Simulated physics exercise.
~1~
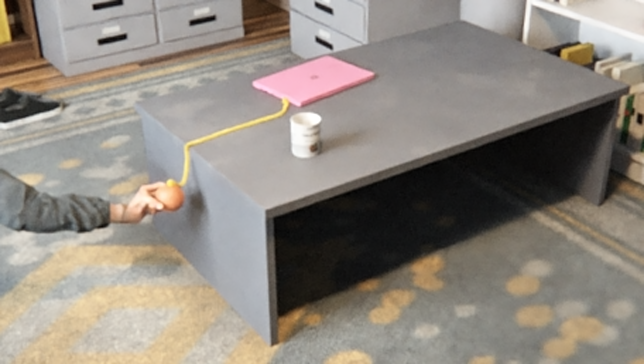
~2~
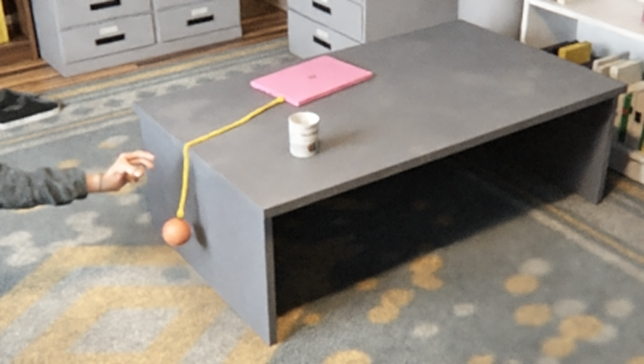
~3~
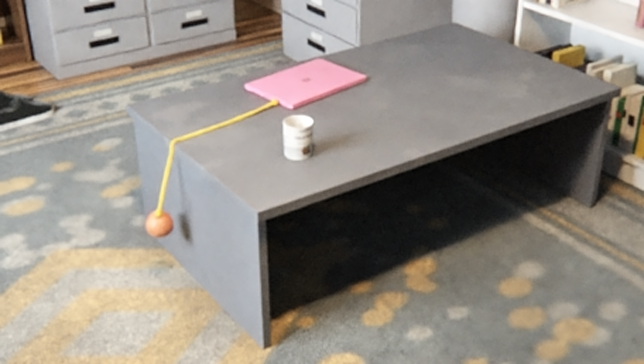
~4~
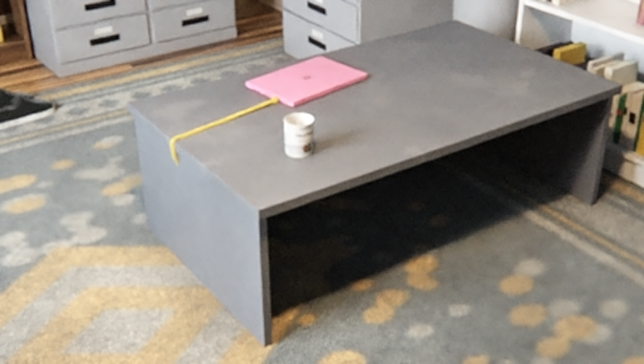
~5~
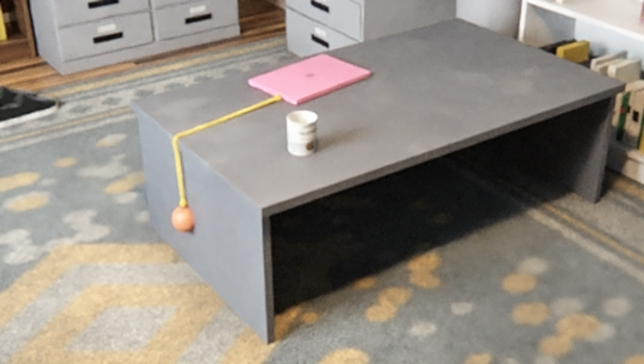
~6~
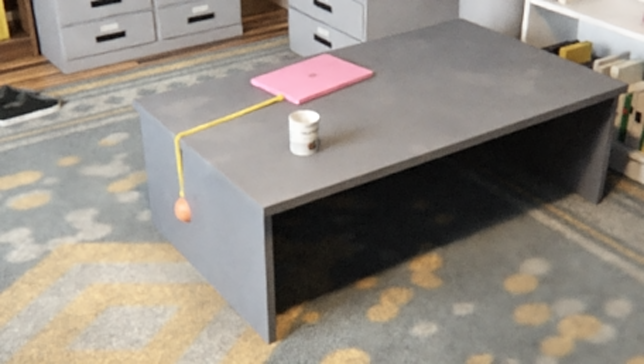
An orange ball on a yellow cord, released by a hand, swings beside the gray table.
